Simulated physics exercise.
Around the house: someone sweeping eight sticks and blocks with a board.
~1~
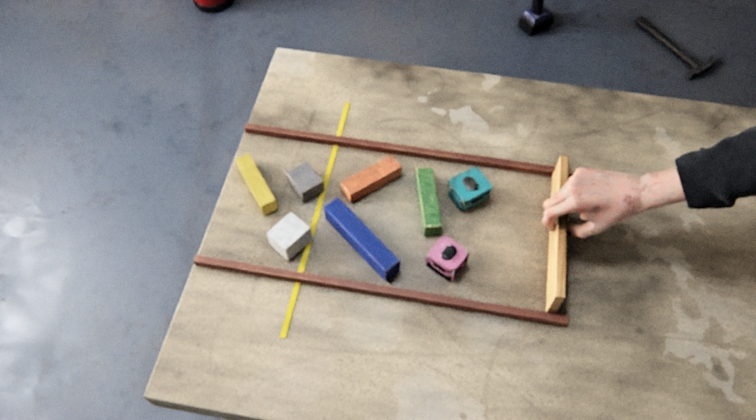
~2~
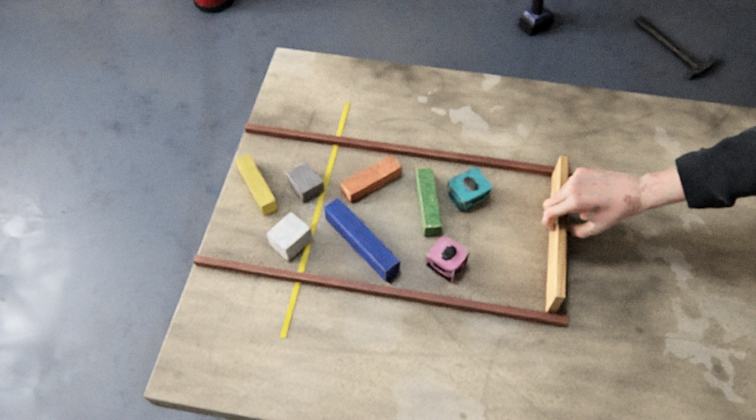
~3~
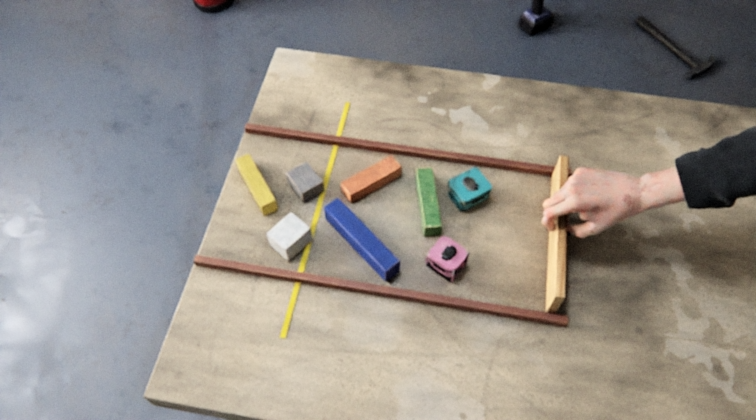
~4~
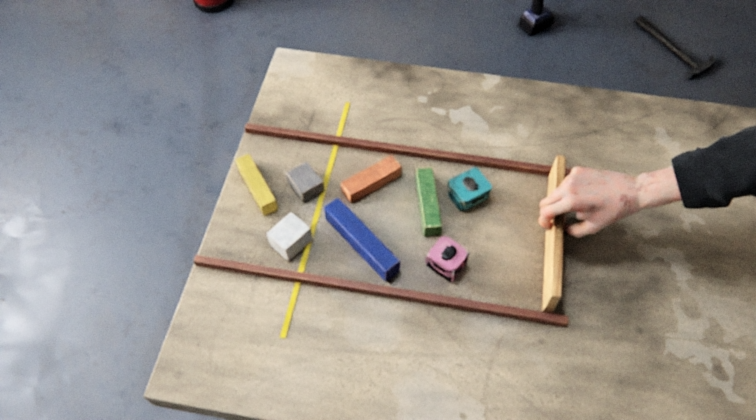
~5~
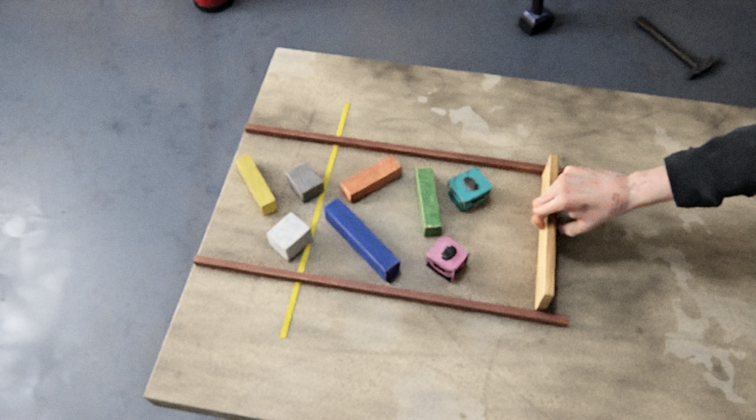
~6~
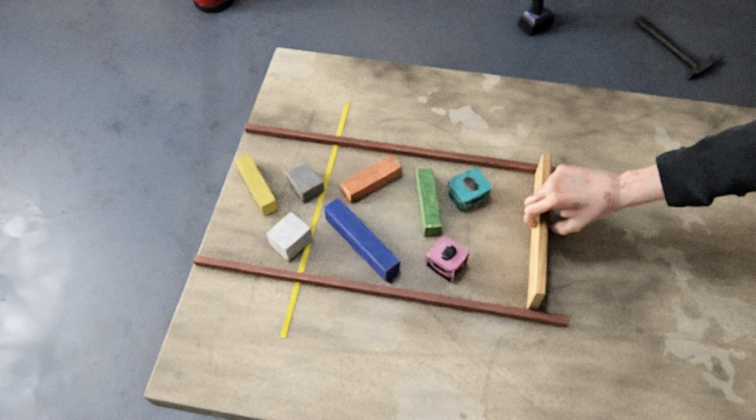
At first, a hand holds a wooden board upright at the right end of two reddish-brown rails on a table, with colourful blocks and a yellow strip lying to its left. Then the hand slides the board a short way left between the rails, while the blocks stay still, untouched.
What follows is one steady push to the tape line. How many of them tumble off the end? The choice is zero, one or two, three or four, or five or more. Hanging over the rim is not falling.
The number that fall off is zero.
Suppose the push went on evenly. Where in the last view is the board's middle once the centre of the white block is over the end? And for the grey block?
For the white block at (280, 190), for the grey block at (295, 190).
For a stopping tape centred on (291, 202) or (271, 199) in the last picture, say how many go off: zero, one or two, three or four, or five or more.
One after another: Either one or two; either three or four.
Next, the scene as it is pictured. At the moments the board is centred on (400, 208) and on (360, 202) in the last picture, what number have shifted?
First 5, then 7.
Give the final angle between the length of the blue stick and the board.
About 15°.
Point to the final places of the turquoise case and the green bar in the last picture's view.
About (307, 167), and the other about (292, 194).
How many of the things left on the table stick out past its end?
The number is 1.
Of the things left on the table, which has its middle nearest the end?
Foremost is the yellow bar.
A little later, none off yet; yellow bar at rest near (256, 184); grey block at rest near (305, 182); white block at rest near (290, 237).
When it is over, the number that fall off is zero.
